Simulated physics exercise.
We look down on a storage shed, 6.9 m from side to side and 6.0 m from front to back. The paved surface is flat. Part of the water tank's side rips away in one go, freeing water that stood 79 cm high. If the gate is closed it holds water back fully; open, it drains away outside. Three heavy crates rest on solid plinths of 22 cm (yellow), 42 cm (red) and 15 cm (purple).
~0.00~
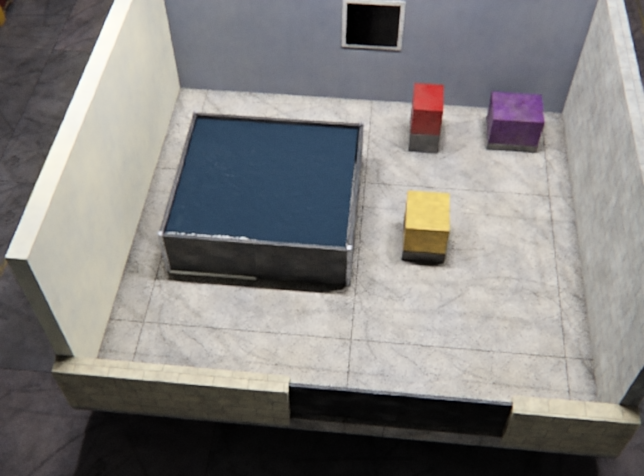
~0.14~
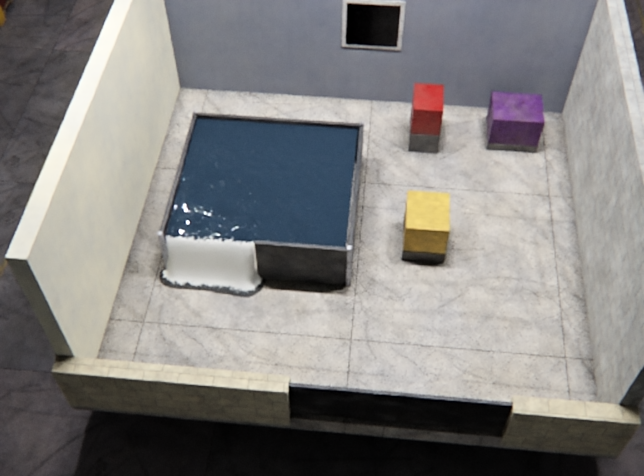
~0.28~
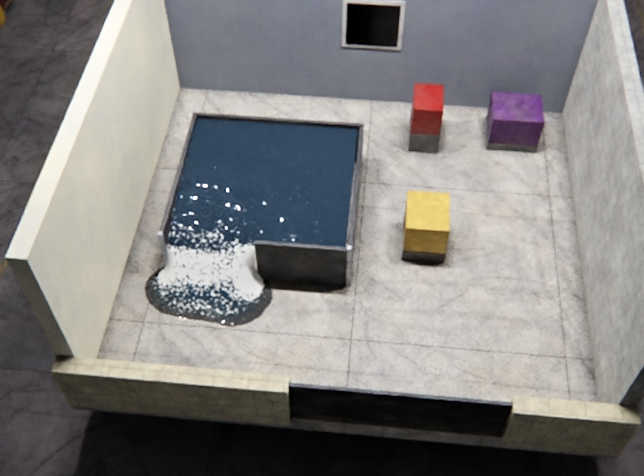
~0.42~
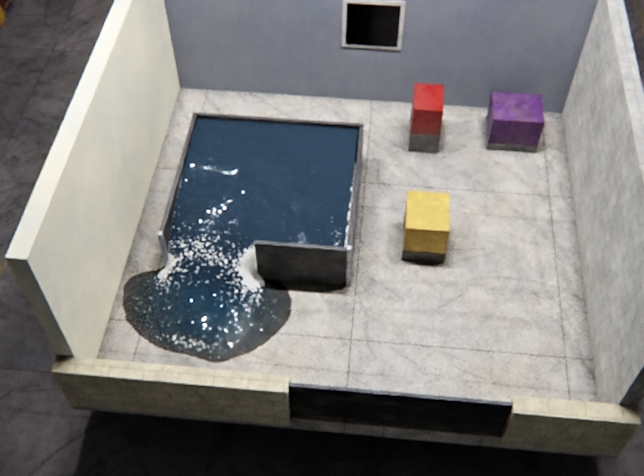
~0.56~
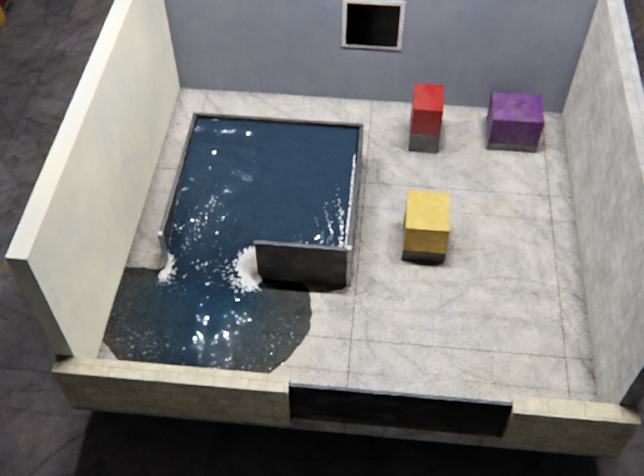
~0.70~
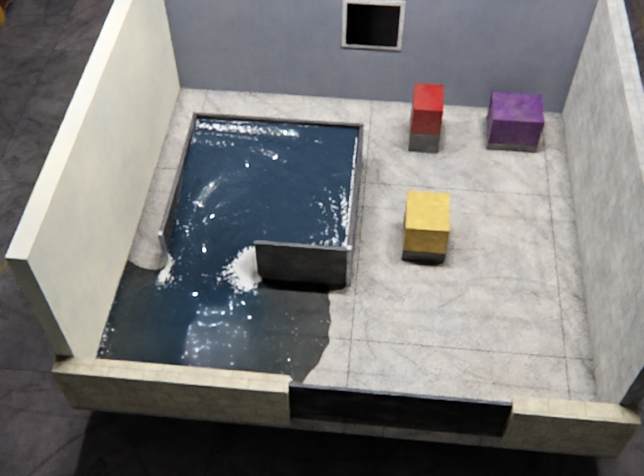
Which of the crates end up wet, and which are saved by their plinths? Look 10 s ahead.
One by one: The yellow crate stays dry; the red crate keeps dry; the purple crate gets wet.
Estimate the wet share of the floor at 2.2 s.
Near 30 per cent is wet.
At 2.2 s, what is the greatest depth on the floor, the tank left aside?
About 55 cm.
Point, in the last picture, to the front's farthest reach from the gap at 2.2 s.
At about (557, 425).
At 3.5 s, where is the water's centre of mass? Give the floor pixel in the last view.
Near (274, 272).
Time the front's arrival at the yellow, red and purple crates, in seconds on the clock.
Arrival: Yellow 2.8 s, red 4.5 s, purple 4.5 s.
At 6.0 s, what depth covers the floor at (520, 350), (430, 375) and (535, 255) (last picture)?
Roughly 15, 7 and 17 cm, in turn.
After 1.4 s water covers 20 % of the floor and is deepest (68 cm) near (90, 383); yellow plinth not reached, red plinth not reached, purple plinth not reached.
After 2.2 s water covers 30 % of the floor and is deepest (55 cm) near (170, 378); yellow plinth not reached, red plinth not reached, purple plinth not reached.
After 3.5 s water covers 60 % of the floor and is deepest (39 cm) near (103, 384); yellow plinth reached, red plinth not reached, purple plinth not reached.
After 6.0 s water covers 95 % of the floor and is deepest (28 cm) near (561, 123); yellow plinth reached, red plinth reached, purple plinth reached.
After 10.0 s water covers 100 % of the floor and is deepest (21 cm) near (561, 123); highest at the yellow plinth 16 cm, highest at the red plinth 22 cm, highest at the purple plinth 23 cm.
